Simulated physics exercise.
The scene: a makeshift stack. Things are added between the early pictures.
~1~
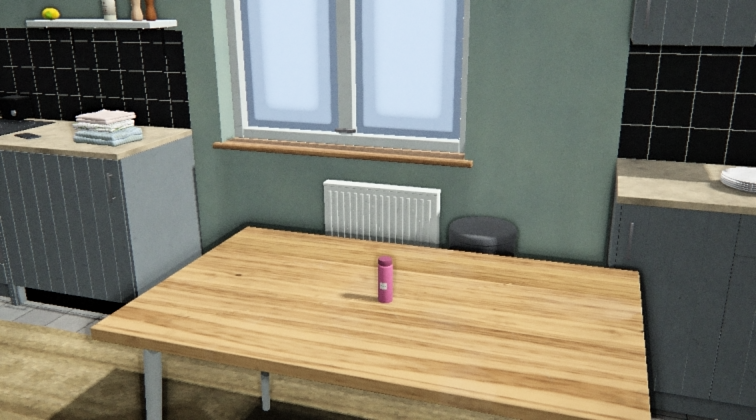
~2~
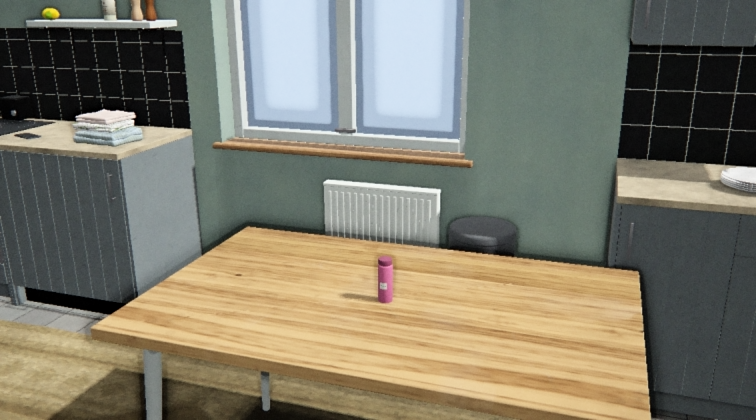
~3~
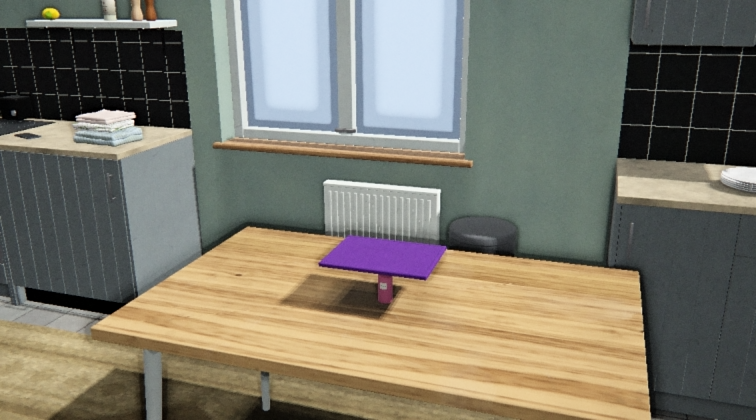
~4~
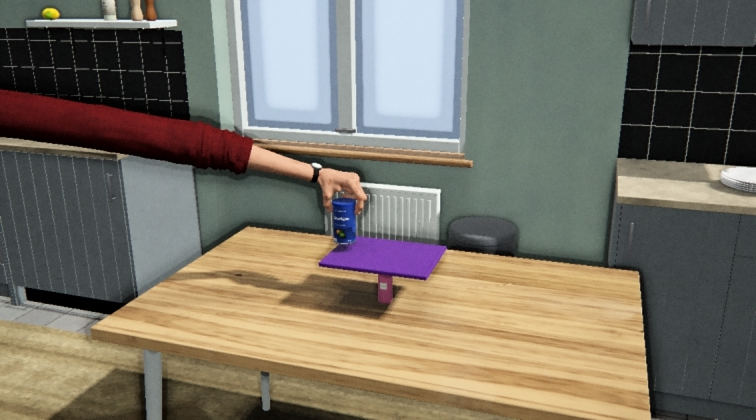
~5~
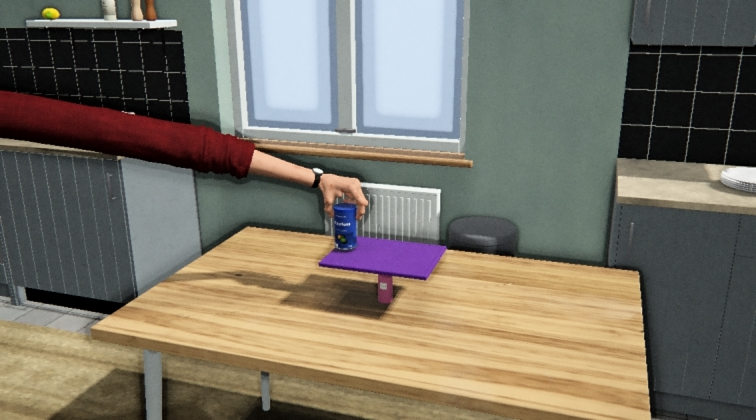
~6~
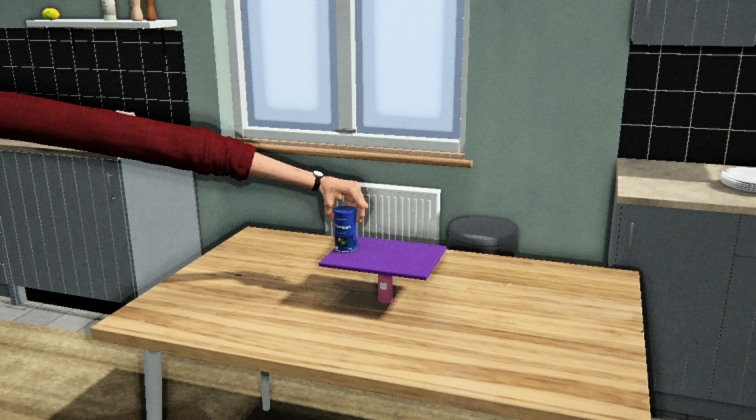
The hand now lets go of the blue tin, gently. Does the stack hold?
Outcome: The stack loses its balance.
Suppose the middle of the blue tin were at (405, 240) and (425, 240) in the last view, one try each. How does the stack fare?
In the first case it comes apart; in the second case it gives way.
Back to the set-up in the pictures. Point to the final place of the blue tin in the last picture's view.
Near (317, 279).
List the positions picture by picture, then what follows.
The last thing is not in view yet, in the first picture.
The last thing is not in view yet, in the second picture.
The last thing is not in view yet; purple lid (384, 256), in the third picture.
On its way; blue tin (345, 221); purple lid (384, 256), in the fourth picture.
On its way; blue tin (346, 226); purple lid (384, 256), in the fifth picture.
Set down, still held; blue tin (346, 229); purple lid (384, 256), in the sixth picture.
Then, 0.30 s later than the last frame, blue tin now fallen; purple lid tilted by 38°.
Then, 0.60 s later than the last frame, purple lid tilted by 68°.
Then, 0.80 s later than the last frame, purple lid now fallen; pink shaker tilted by 53°.
Then, 1.00 s later than the last frame, pink shaker now fallen.
When it is over, fallen, purple lid, pink shaker and blue tin. End places, in pixels of the last picture, blue tin near (317, 279). The stack comes apart.
